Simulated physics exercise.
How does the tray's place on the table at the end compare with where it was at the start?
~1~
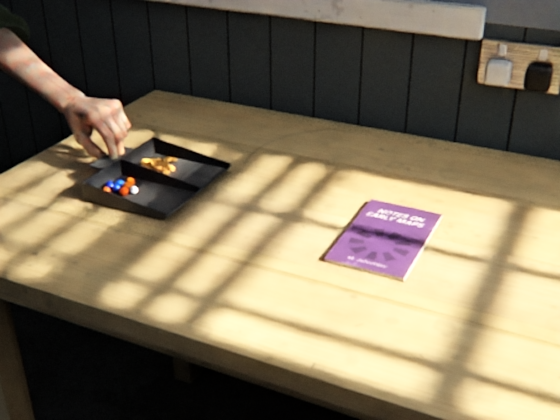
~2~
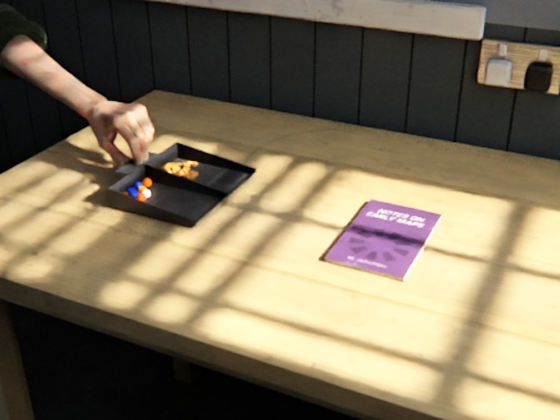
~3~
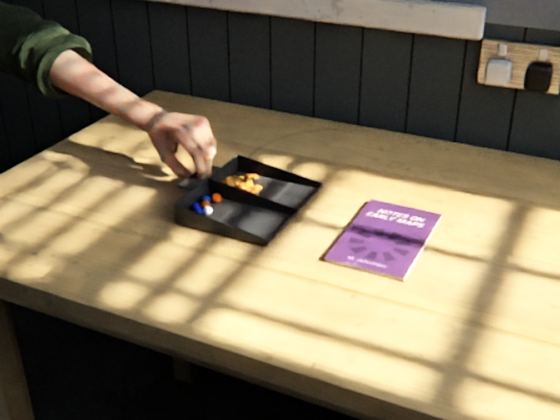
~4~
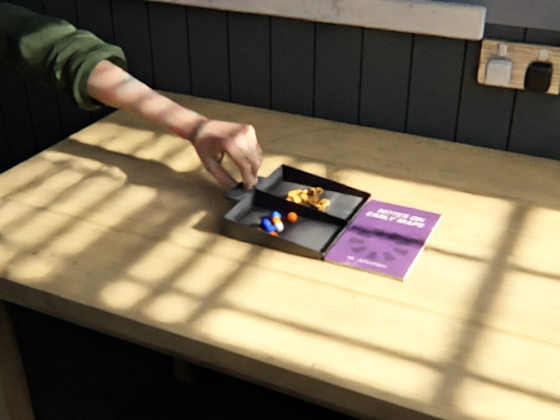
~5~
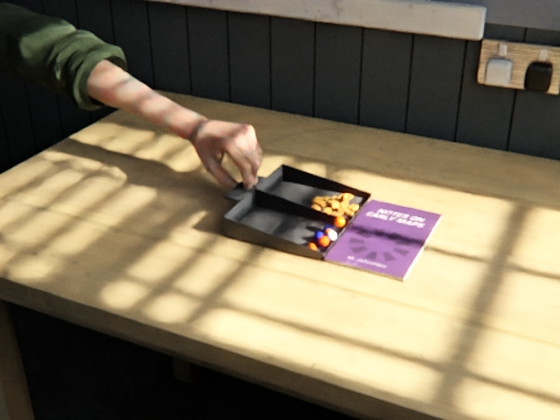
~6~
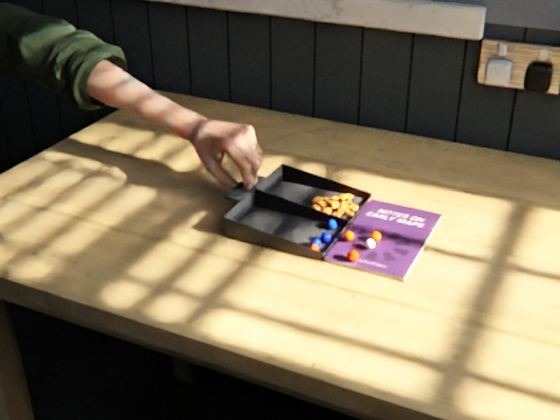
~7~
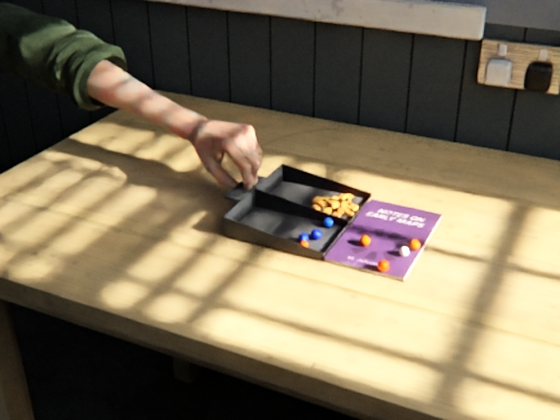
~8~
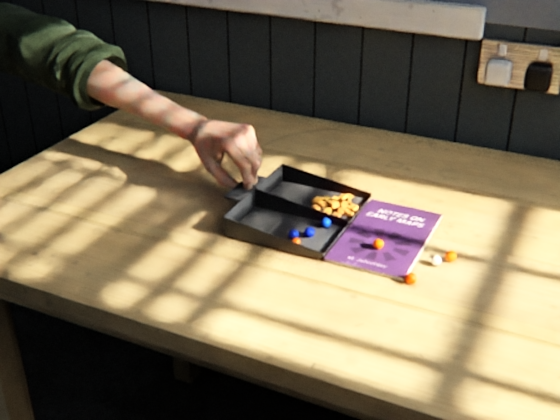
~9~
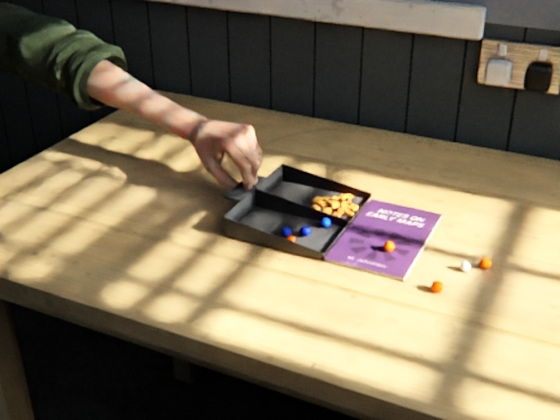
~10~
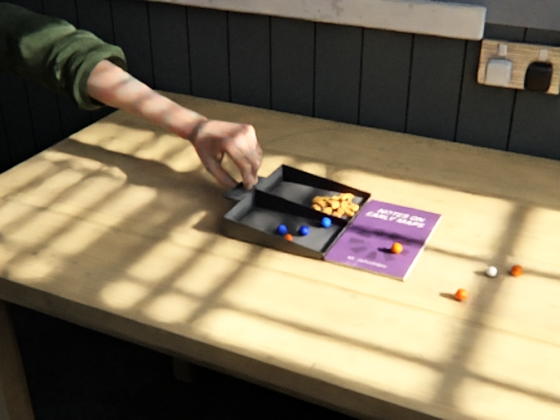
At the start the tray is towards the left end of the table, well away from the purple book. By the end it is further right and a little nearer the viewer, resting against the book.
